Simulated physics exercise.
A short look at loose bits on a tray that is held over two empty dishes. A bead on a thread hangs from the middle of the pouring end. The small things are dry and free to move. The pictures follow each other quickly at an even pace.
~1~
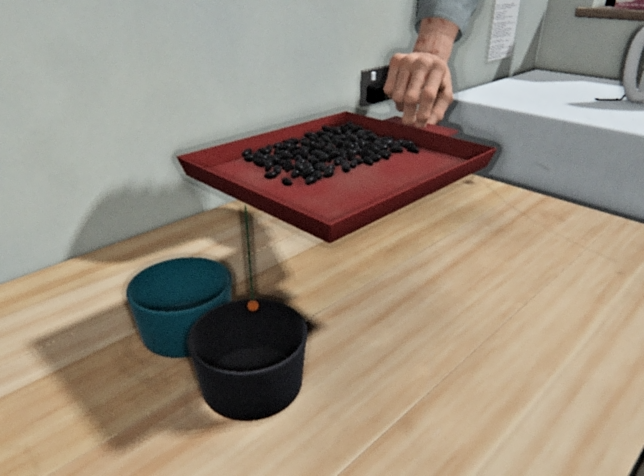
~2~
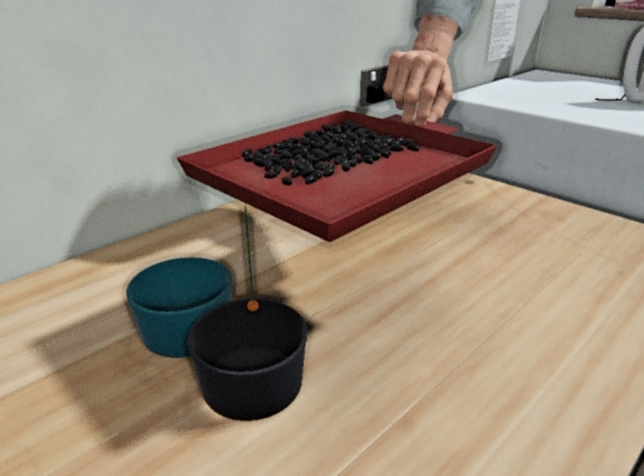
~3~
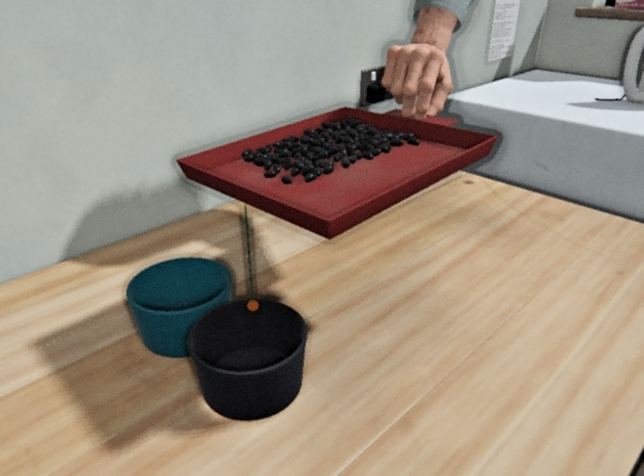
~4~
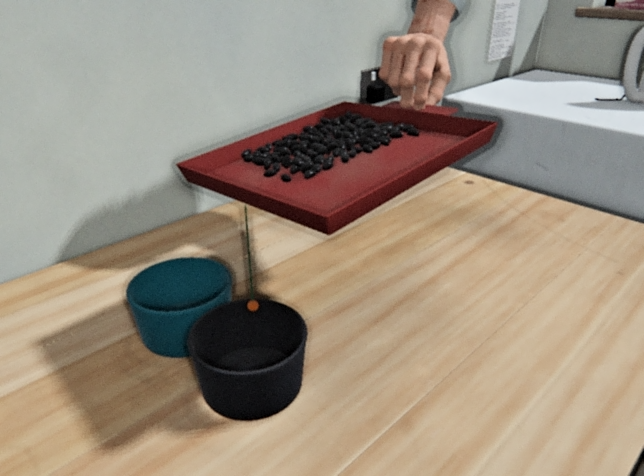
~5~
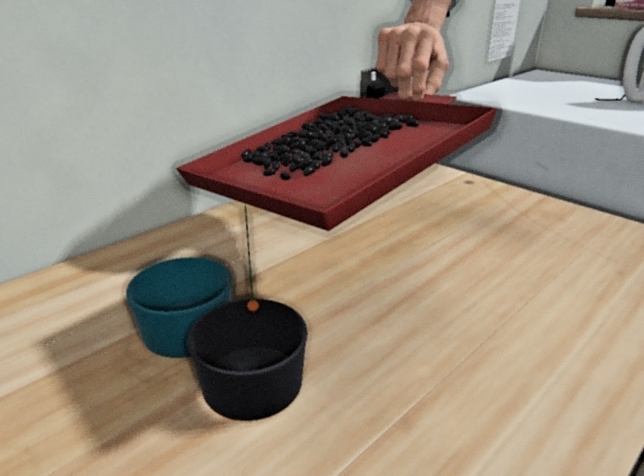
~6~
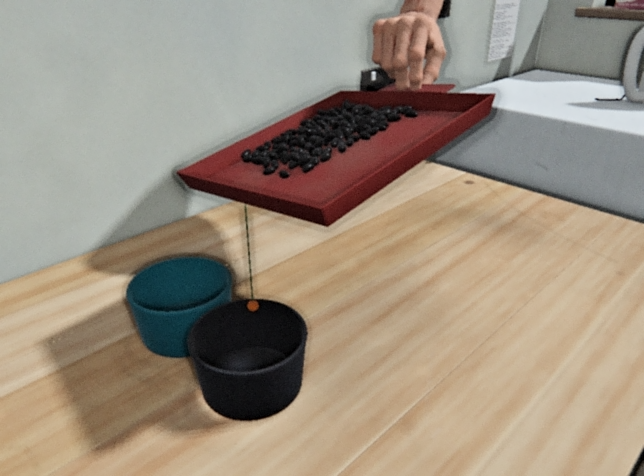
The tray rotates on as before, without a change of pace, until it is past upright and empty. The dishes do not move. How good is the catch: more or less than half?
They take over half between them.
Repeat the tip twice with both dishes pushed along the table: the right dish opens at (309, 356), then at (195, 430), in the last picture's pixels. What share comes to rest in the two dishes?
About 60 and 0 per cent.
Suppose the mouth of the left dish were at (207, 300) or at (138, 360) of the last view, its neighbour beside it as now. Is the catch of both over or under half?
At the first place above a half, at the second the smaller part.
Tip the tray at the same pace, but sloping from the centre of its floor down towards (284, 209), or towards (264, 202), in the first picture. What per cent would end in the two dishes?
Roughly 40 per cent, and 30 per cent.
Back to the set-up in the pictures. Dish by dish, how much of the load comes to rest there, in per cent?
About: Left dish 90, right dish 0 per cent.
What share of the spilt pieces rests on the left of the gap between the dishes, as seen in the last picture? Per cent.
Roughly 0 in a hundred.
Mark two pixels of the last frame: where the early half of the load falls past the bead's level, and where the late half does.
Early half (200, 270), late half (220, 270).
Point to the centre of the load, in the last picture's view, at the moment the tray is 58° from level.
Around (248, 152).
Soon after the last picture, tray tipped steeply; nearly all on the tray; a stray few in the air.
A little later, tray tipped right over; about a quarter on the tray; about two thirds in the left dish; a stray few outside both; about a quarter in the air.
Later still, tray tipped past a quarter turn; a stray few in the right dish; most in the left dish; a small part outside both.
At rest, tray tipped past a quarter turn; a stray few in the right dish; most in the left dish; a small part outside both.
